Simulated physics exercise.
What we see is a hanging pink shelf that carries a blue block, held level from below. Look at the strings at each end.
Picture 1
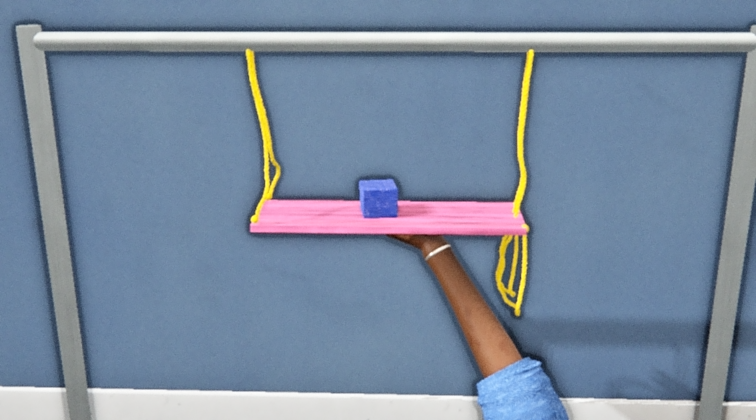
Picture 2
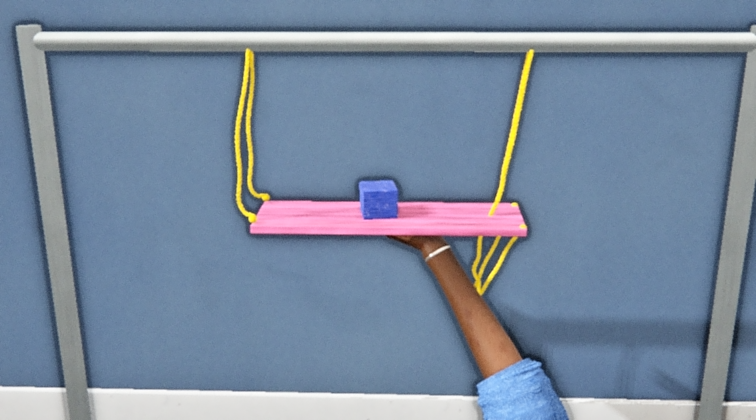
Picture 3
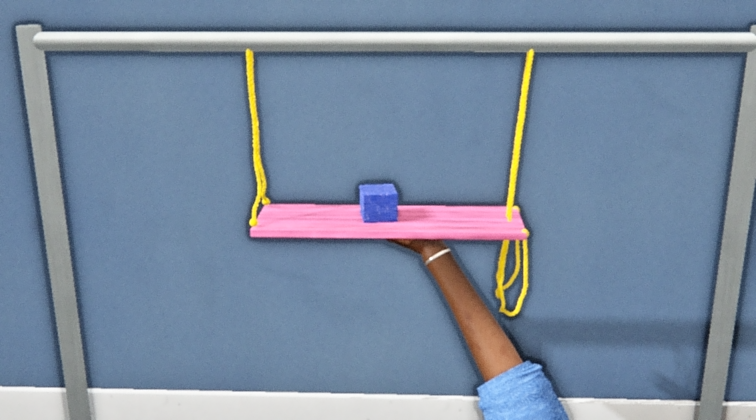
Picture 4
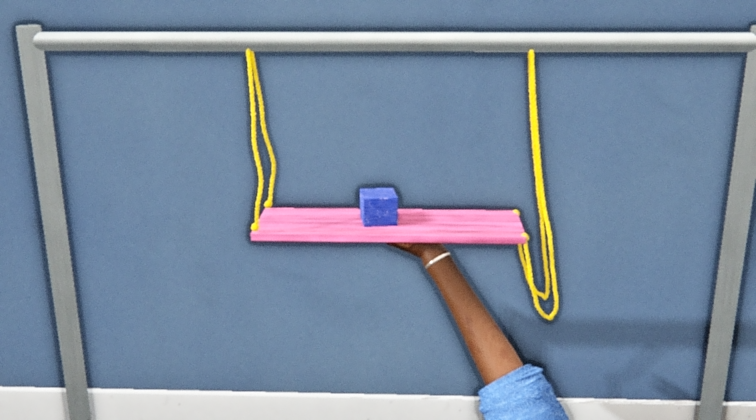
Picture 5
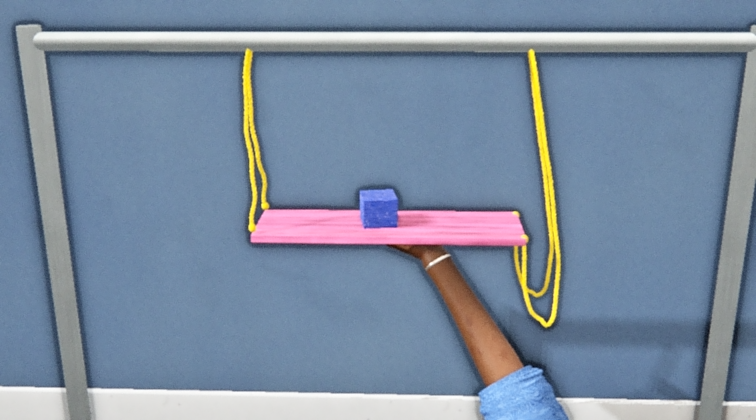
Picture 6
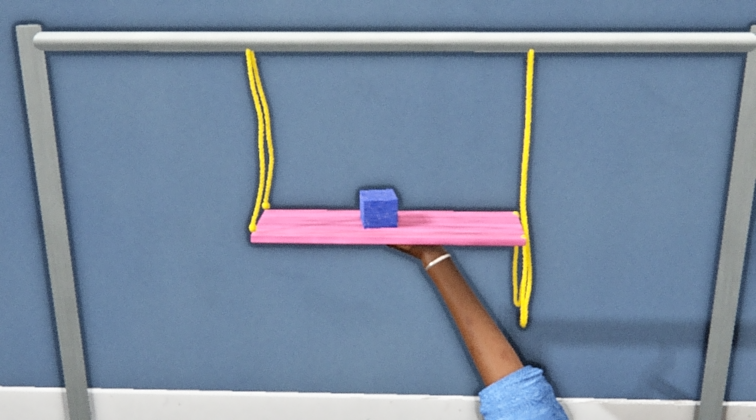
A hand holding a pink shelf with a blue block level from below, lowering it slightly as slack yellow strings sway.
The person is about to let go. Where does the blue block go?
The blue block tumbles from the right end.
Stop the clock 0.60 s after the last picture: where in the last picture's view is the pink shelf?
Close to (310, 302).
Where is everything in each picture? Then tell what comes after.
In the first frame, blue block (378, 199); pink shelf (388, 230).
In the second frame, blue block (378, 200).
In the third frame, blue block (378, 203).
In the fourth frame, blue block (378, 207); pink shelf (388, 239).
In the fifth frame, blue block (378, 209).
In the sixth frame, blue block (378, 209); pink shelf (388, 241); left strings almost straight; right strings slack, hanging in a loop.
Then, 0.60 s later than the last view, board tipped 44° down to the right; block falling.
Then, 1.22 s later than the last view, board tipped 55° down to the right; block on the floor.
Finally, board tipped 45° down to the right; block on the floor. The blue block is shed rightwards.
